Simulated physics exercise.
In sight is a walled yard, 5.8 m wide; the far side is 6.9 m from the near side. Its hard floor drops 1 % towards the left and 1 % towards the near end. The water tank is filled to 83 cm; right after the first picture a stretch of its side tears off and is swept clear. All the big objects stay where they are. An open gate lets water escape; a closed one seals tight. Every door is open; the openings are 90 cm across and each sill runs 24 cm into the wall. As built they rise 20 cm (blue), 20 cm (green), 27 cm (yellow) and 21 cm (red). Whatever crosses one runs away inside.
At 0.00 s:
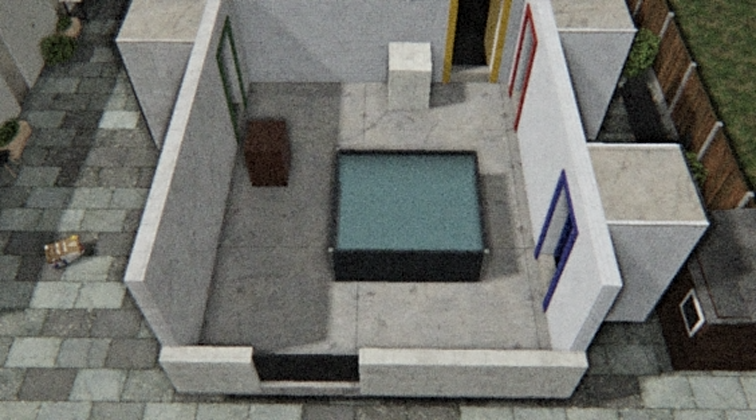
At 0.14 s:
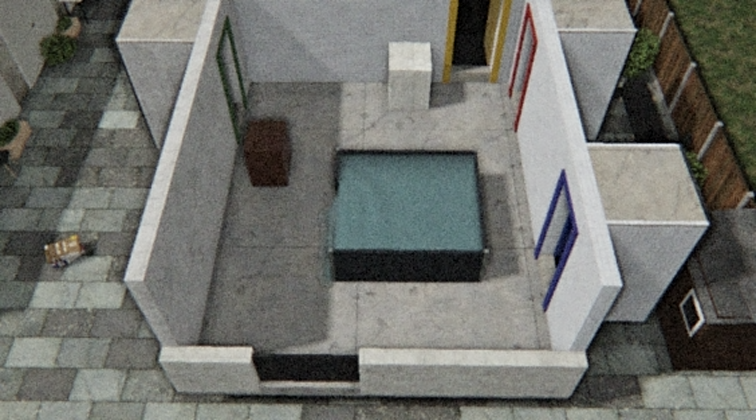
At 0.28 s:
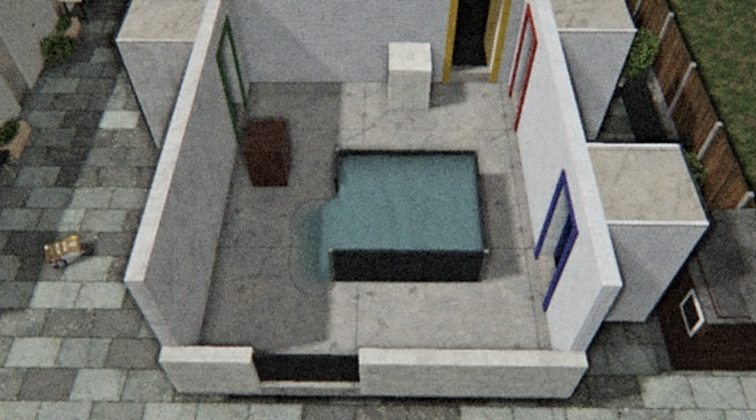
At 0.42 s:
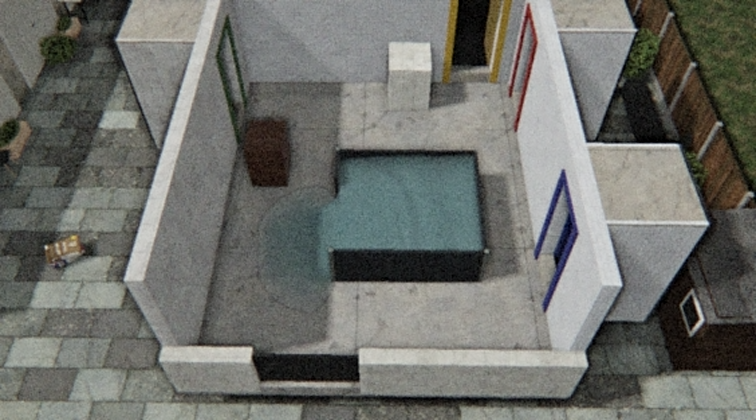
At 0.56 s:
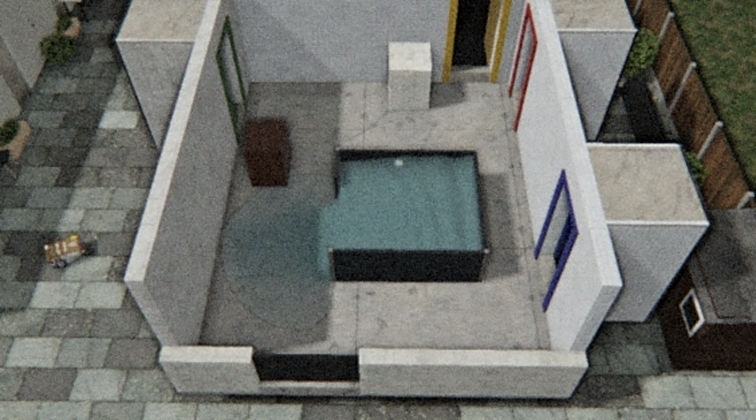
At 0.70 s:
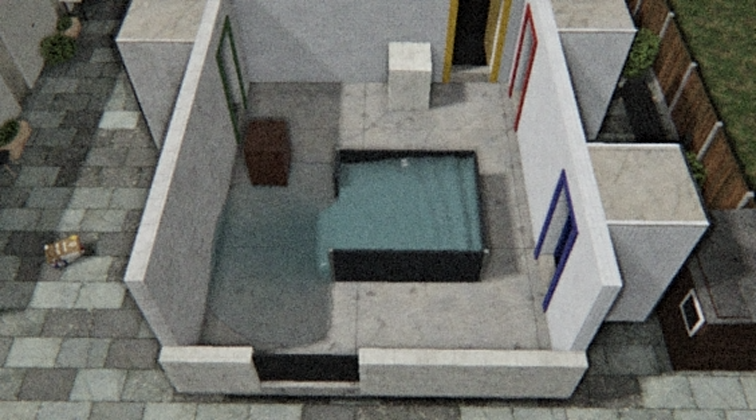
Teal water pours from the left side of a dark-walled tank in a walled yard and fans out across the gray floor to the left wall, passing below a brown block, while the level in the tank drops slightly.
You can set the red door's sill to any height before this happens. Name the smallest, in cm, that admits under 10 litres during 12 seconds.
About 13 cm.
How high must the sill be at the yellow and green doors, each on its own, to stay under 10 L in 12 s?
Roughly 16 cm at yellow and 13.5 cm at green.
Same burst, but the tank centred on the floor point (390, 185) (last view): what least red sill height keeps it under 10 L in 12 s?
Some 15 cm.
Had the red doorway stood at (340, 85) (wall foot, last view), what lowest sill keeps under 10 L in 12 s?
Roughly 11.0 cm.
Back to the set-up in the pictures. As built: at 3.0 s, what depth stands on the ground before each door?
In cm: Blue 0, green 14, yellow 0, red 0.
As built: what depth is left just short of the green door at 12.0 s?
Roughly 10.5 cm deep.
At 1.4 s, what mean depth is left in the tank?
Some 54 cm.
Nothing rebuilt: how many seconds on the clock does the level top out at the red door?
Near 10.0 s.
After 1.4 s water covers 25 % of the floor, deepest (58 cm) near (194, 371); it has not reached the red door.
After 3.0 s water covers 55 % of the floor, deepest (51 cm) near (194, 371); it has not reached the red door.
After 12.0 s water covers 100 % of the floor, deepest (20 cm) near (194, 371); 13 cm at the red door, 0 litres in over its 21 cm sill.
At the red door as built, the water arrived by 5.9 s and peaked near 18 cm at 10.2 s.
Run again over the same 12 s with other heights there, 24 litres in over 11 cm, 3 litres over 15 cm. The limit of 10 litres is kept from about 13 cm up.
